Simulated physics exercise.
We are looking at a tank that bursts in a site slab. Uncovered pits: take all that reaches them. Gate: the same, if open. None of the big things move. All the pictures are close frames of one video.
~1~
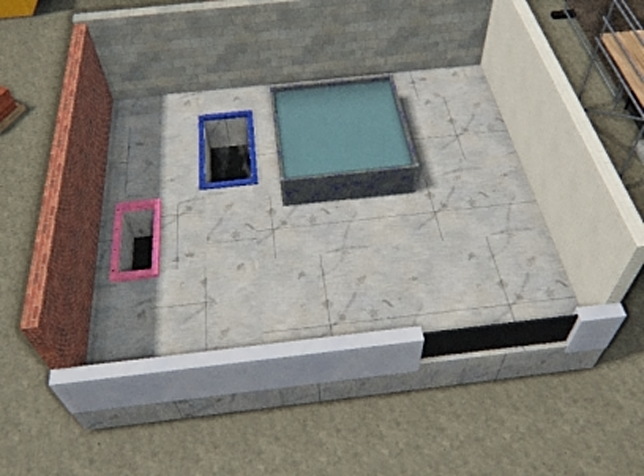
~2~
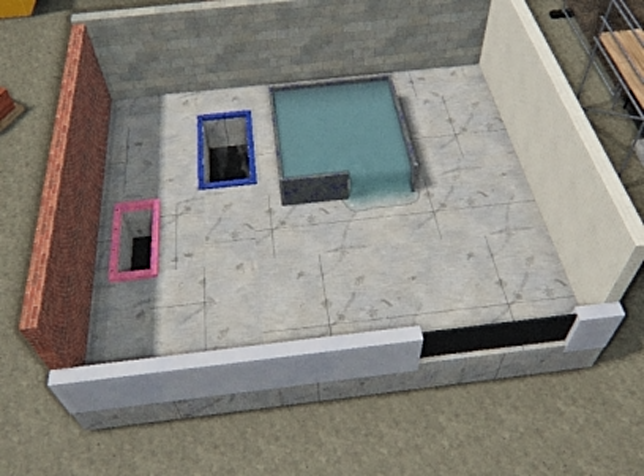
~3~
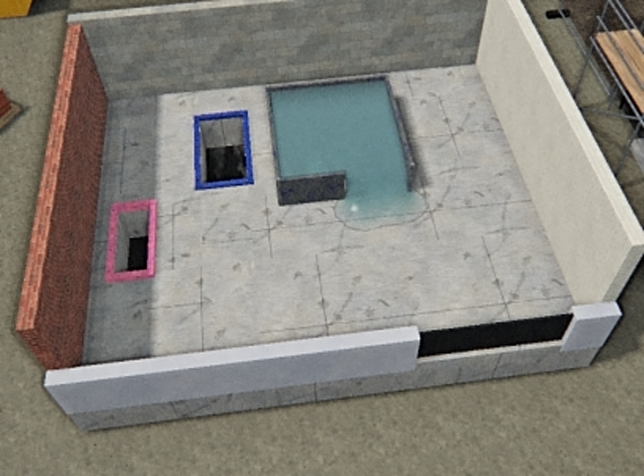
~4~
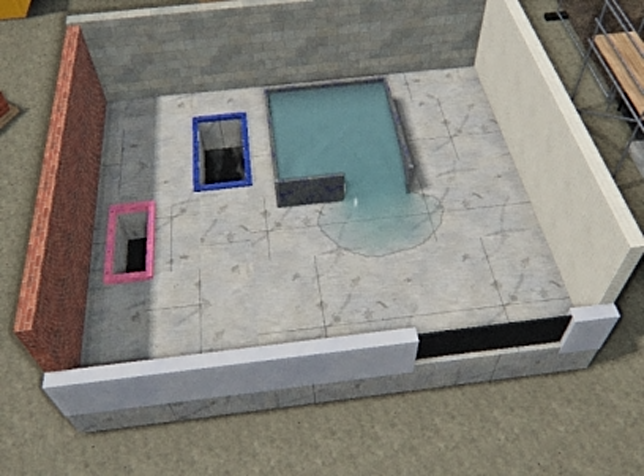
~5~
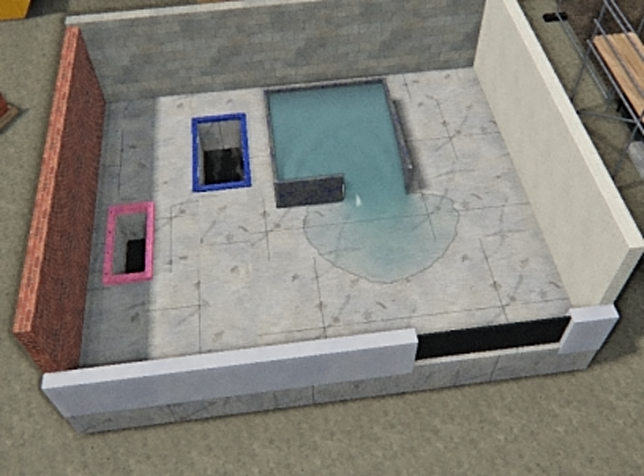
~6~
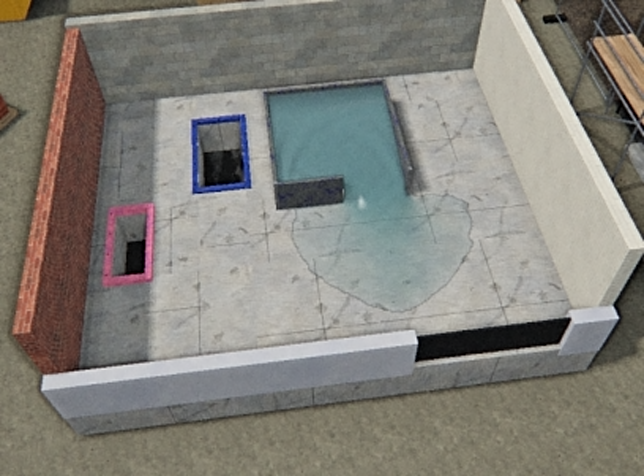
The clip opens on a walled slab with a tank of still, teal water beside two open pits, one framed blue and one pink. Part of the tank's near wall gives way and water pours through the gap, then spreads across the pale floor in a widening, rounded sheet toward the front wall.
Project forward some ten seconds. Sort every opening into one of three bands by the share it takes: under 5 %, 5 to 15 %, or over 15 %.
The gate takes under 5 %; the blue pit takes under 5 %; the pink pit takes under 5 %.
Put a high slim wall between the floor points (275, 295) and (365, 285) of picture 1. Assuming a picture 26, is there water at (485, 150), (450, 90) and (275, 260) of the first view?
In the order you listed them: Unsoaked, unsoaked, soaked.
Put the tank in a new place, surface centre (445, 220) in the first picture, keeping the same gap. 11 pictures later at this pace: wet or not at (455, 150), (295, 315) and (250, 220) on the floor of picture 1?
Spot 1 unwetted, spot 2 wetted, spot 3 unwetted.
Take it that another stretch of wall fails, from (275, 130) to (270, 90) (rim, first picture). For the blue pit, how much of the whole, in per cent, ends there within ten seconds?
Blue 60 %.
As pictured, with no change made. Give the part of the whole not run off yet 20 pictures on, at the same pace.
100 % or so.
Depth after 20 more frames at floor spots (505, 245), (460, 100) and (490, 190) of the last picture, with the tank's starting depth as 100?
About 16, 0 and 0 per cent.
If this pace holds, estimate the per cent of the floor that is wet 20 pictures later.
Some 40 per cent.
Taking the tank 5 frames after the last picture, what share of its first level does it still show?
78 percent or thereabouts.
A moment on, water covers 25 % of the floor; the gate 0 %, the blue pit 0 %, the pink pit 0 %.
Next, water covers 30 % of the floor; the gate 0 %, the blue pit 0 %, the pink pit 0 %.
Then, water covers 40 % of the floor; the gate 0 %, the blue pit 0 %, the pink pit 0 %.
Later, water covers 70 % of the floor; the gate 0 %, the blue pit 0 %, the pink pit 0 %.
In the end, water covers 95 % of the floor; the gate 0 %, the blue pit 0 %, the pink pit 0 %.
